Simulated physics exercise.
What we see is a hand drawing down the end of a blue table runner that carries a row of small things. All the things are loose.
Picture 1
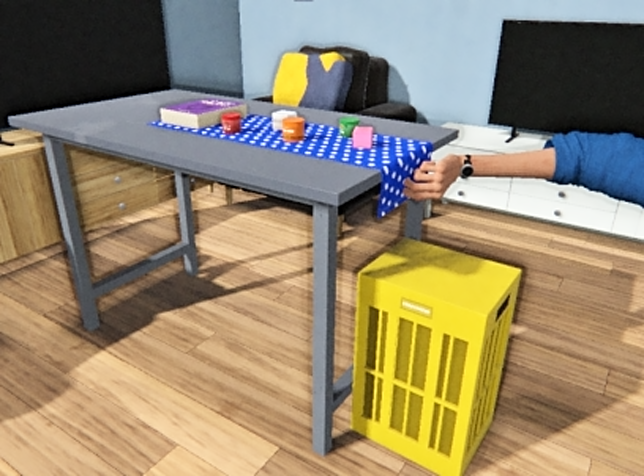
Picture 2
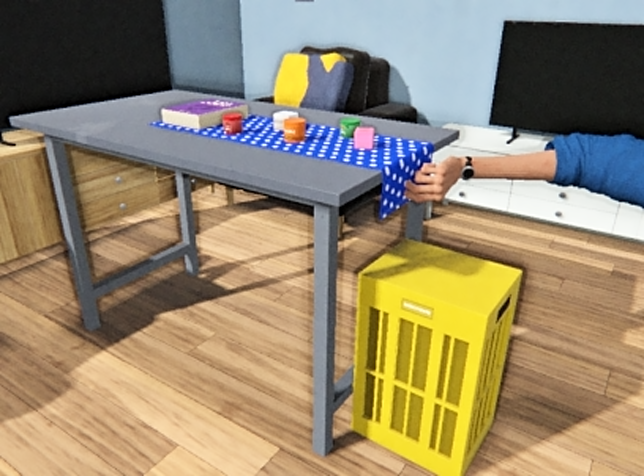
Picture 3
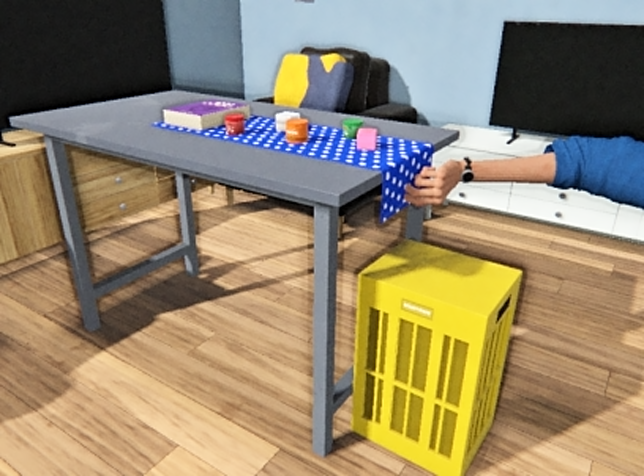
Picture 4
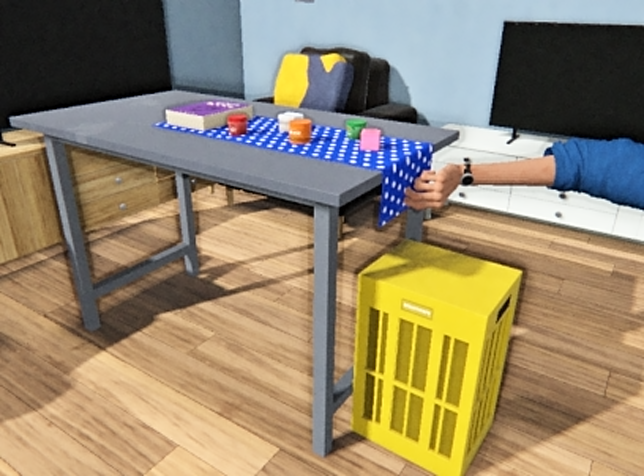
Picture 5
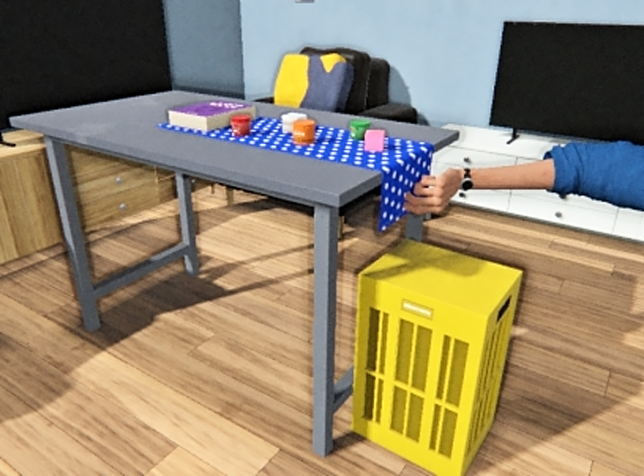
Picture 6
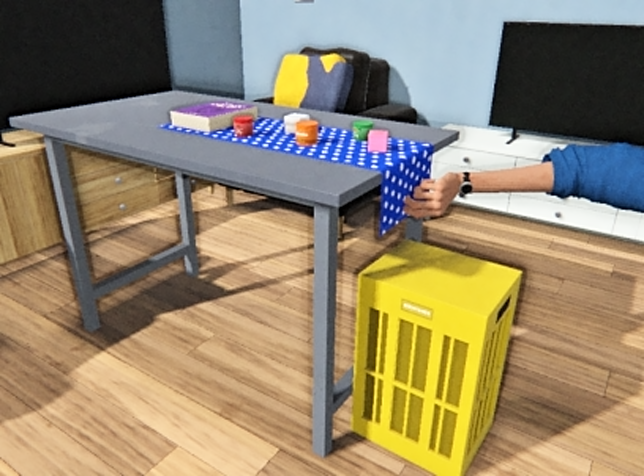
At the start, a hand grips the end of a blue polka-dotted runner hanging over a gray table's right edge, above a yellow crate. The hand draws the cloth slightly downward, and the small pots and the white and pink cubes on it shift a little to the right together.
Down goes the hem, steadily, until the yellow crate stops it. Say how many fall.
The count of fallen things is one.
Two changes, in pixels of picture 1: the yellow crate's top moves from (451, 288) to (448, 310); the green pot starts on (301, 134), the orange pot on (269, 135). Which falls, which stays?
The green pot stays on; the orange pot survives.
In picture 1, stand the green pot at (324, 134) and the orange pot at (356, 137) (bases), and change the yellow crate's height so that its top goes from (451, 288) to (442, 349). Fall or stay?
The green pot is carried off, the orange pot drops off.
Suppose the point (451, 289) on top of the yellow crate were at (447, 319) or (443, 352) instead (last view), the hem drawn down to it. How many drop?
Then 2 and 3.
Early on, hem near (404, 232); all still up.
Midway, hem on the crate; pink cube gone.
Finally, hem on the crate; pink cube gone. It carries off one.
